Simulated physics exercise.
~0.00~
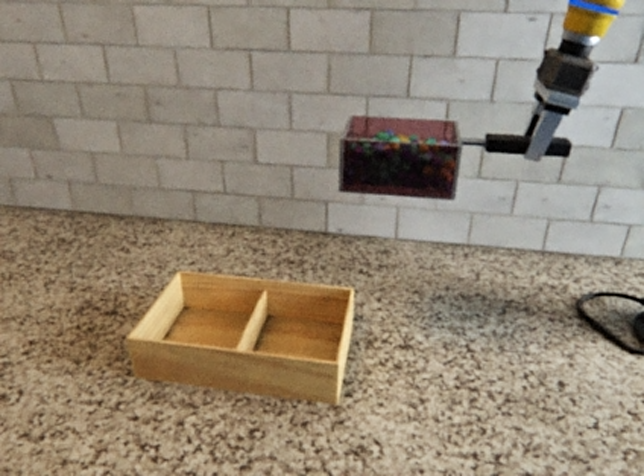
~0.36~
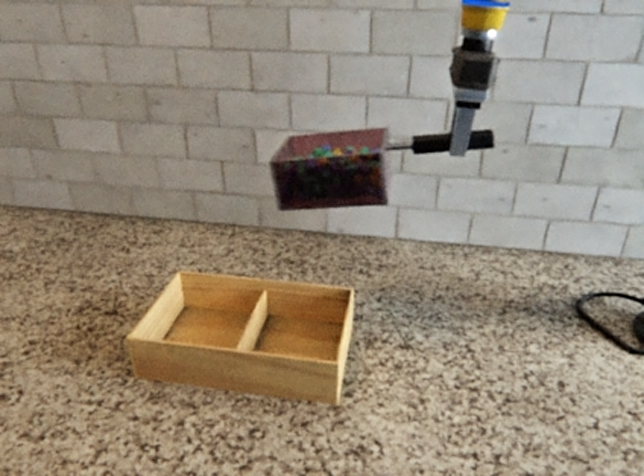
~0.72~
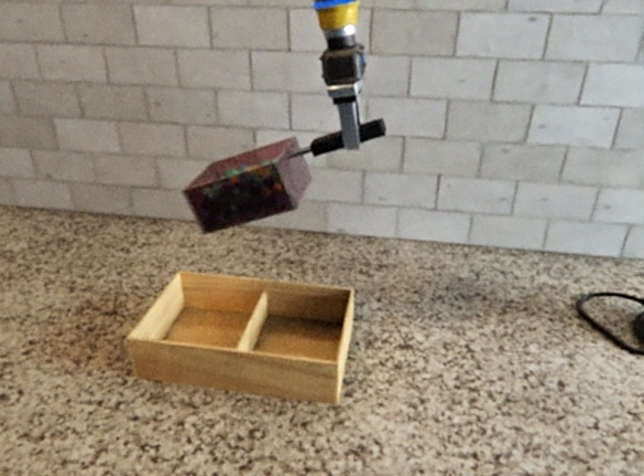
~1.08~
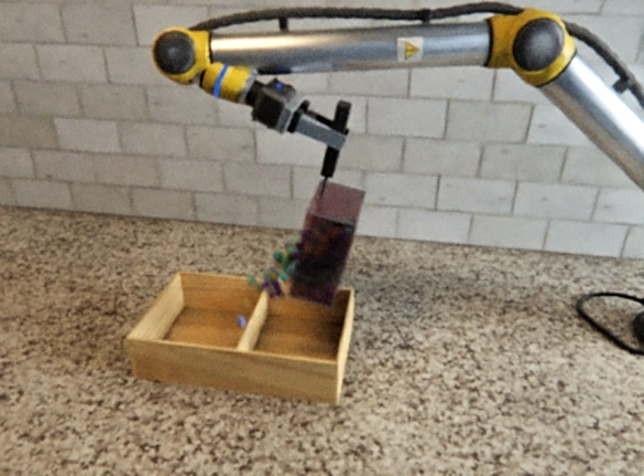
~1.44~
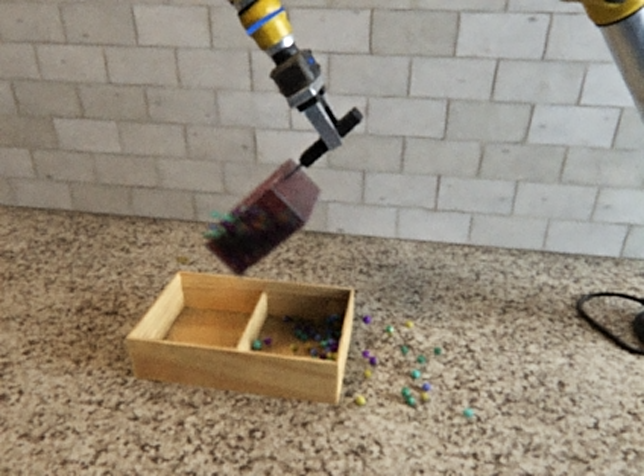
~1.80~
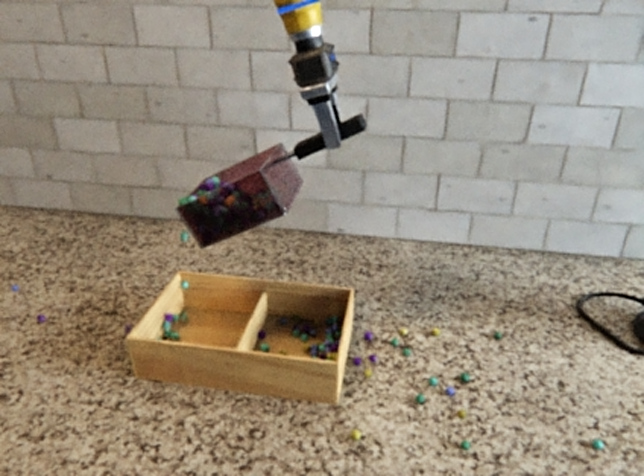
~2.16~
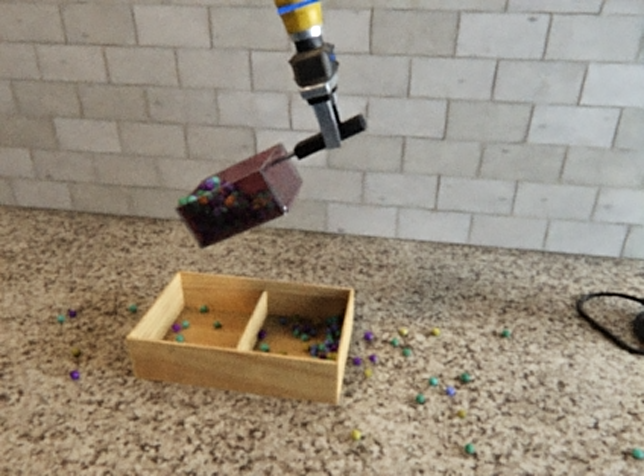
On a speckled stone counter, a robot arm carried a clear box of small colorful balls left over a divided wooden tray and tipped it steeply, spilling some into both sections and onto the counter, then tilted it partway back, still holding many.
